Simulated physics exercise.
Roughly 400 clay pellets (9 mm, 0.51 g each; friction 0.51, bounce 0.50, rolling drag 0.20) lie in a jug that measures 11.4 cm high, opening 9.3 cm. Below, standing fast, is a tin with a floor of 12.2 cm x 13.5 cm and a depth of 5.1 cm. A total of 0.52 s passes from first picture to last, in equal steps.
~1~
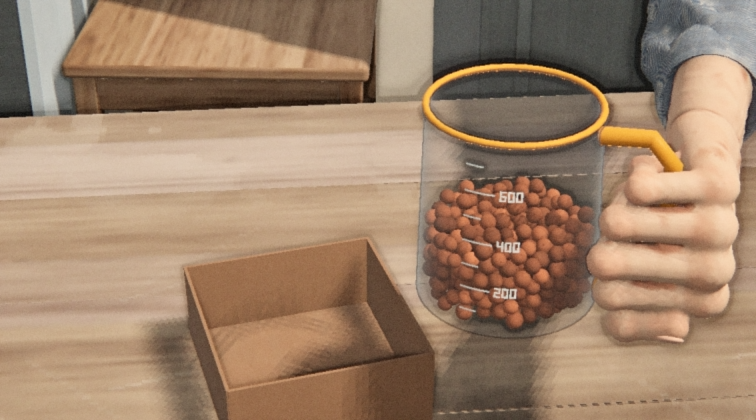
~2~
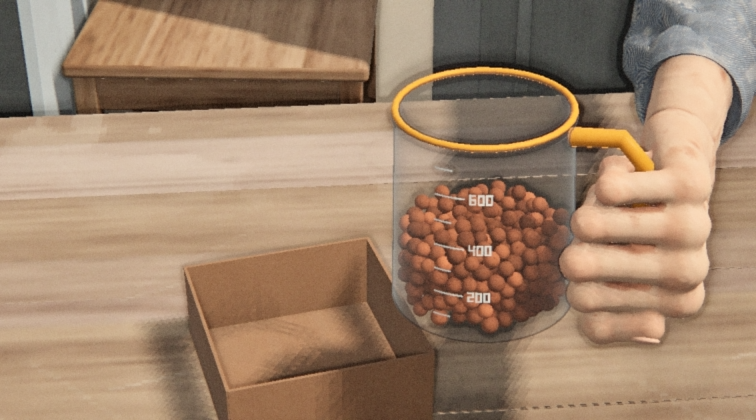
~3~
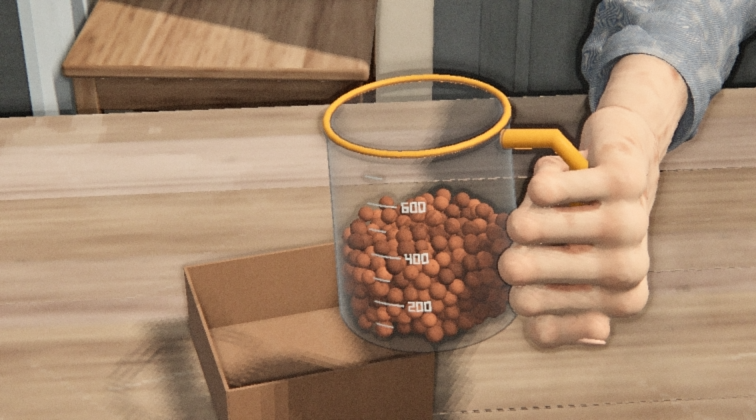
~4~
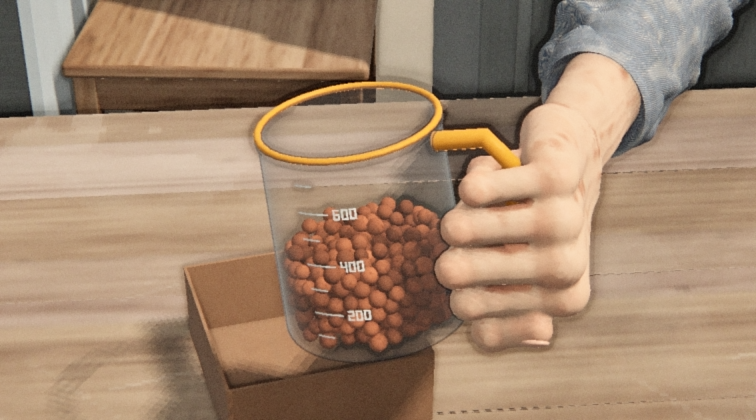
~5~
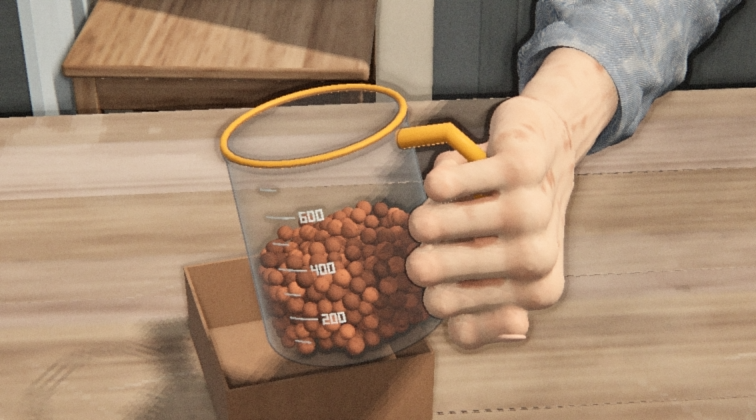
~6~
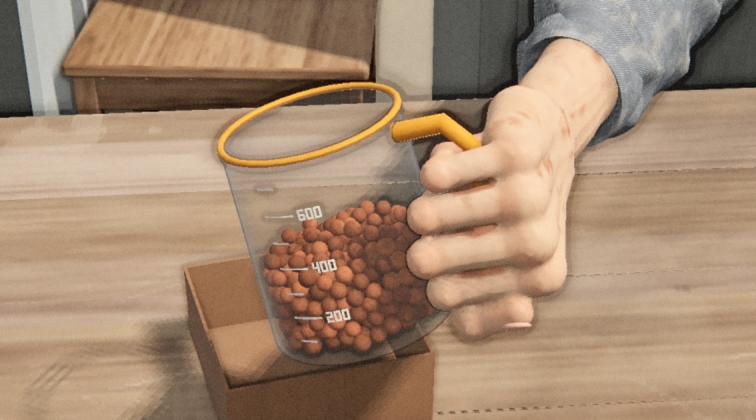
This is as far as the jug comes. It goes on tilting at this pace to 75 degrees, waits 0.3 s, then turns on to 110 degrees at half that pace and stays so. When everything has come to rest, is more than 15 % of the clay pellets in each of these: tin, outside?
Tin: Yes, outside: Yes.
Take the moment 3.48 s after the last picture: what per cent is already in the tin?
0 per cent.
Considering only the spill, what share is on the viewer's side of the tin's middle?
90 %.
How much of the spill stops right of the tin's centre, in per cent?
About 0%.
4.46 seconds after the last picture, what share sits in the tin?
Measured share then: About 25 %.
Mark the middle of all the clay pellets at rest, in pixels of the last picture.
Near (250, 411).
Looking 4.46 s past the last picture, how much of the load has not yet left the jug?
Roughly 60 percent of the load.
Then, 1.34 s after the last picture, tilt 61 degrees; jug 100 %; middle of all pieces near (394, 240).
Then, 2.45 s after the last picture, tilt 80 degrees; jug 100 %; middle of all pieces near (393, 222).
Then, 3.48 s after the last picture, tilt 97 degrees; jug 100 %; middle of all pieces near (376, 211).
Then, 4.46 s after the last picture, tilt 110 degrees; jug 60 %, tin 25 %, outside 10 %, in the air 10 %; middle of all pieces near (299, 289).
In the end, jug 5 %, tin 65 %, outside 30 %.
